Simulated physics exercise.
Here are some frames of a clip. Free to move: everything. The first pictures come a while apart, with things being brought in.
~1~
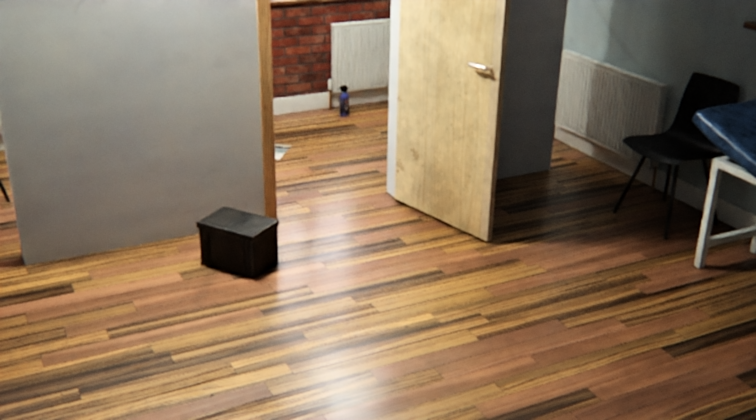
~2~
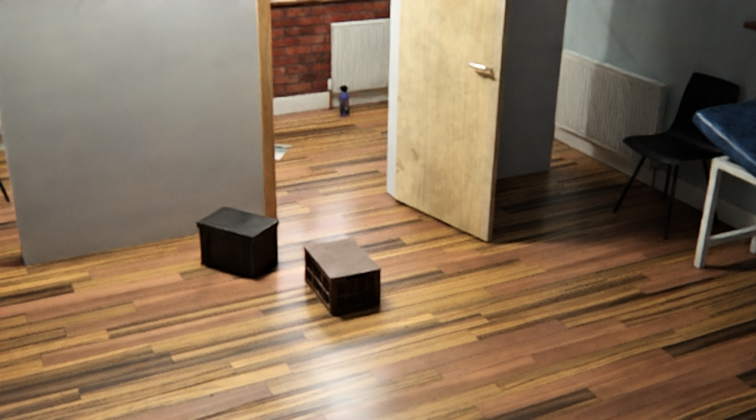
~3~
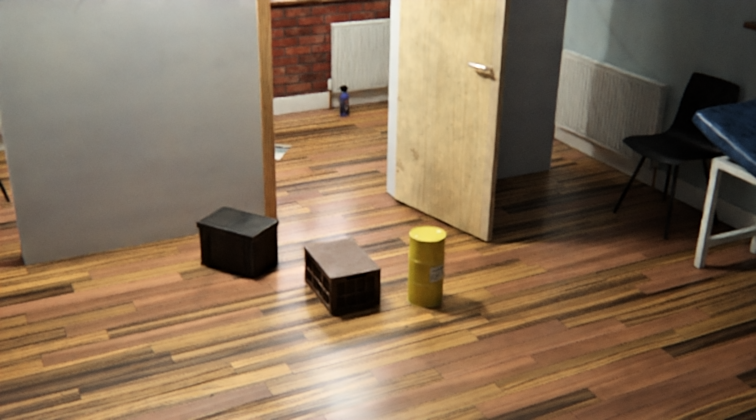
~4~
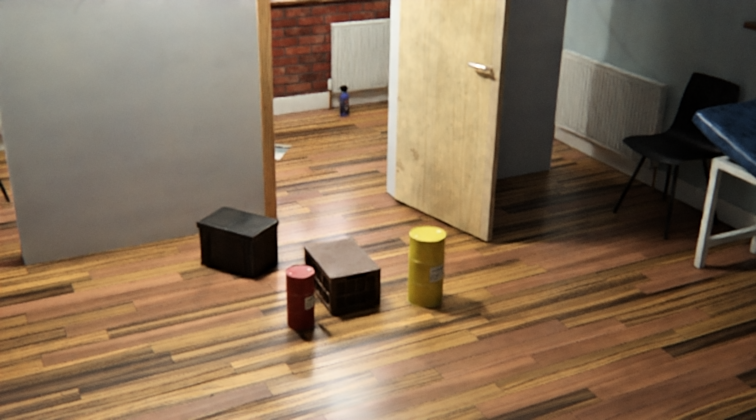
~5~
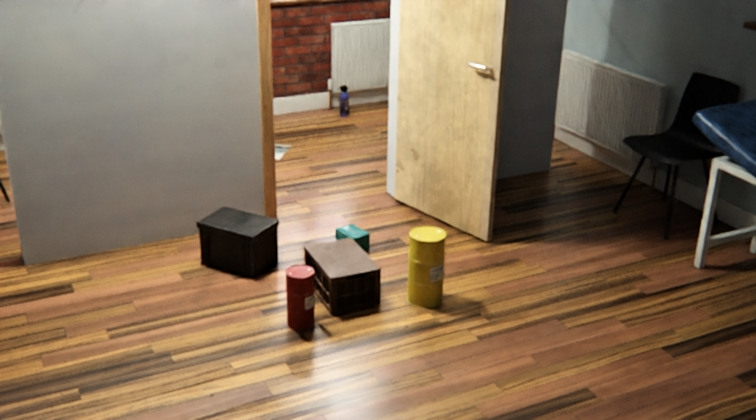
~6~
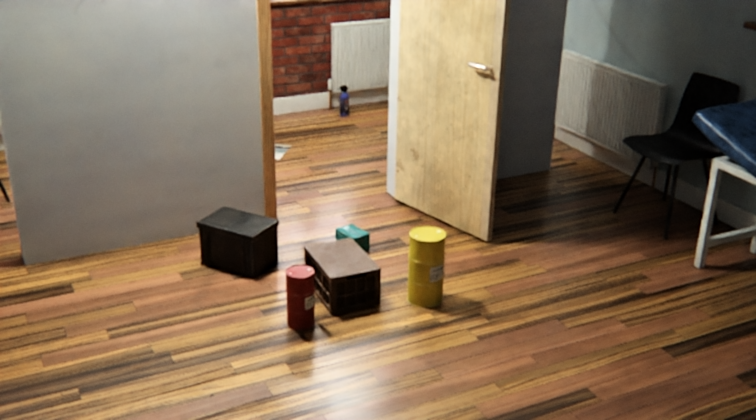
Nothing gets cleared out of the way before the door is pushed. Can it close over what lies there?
My guess: Door fully home.
Then, 1.40 s later than the last frame, door 45° open; turquoise box moved a little near (337, 237).
Then, 1.80 s later than the last frame, door 24° open; turquoise box moved well along near (295, 229).
When it is over, door 0° open; moved from the start, turquoise box; the other 4 as before. End places, in pixels of the last picture, turquoise box near (265, 221).
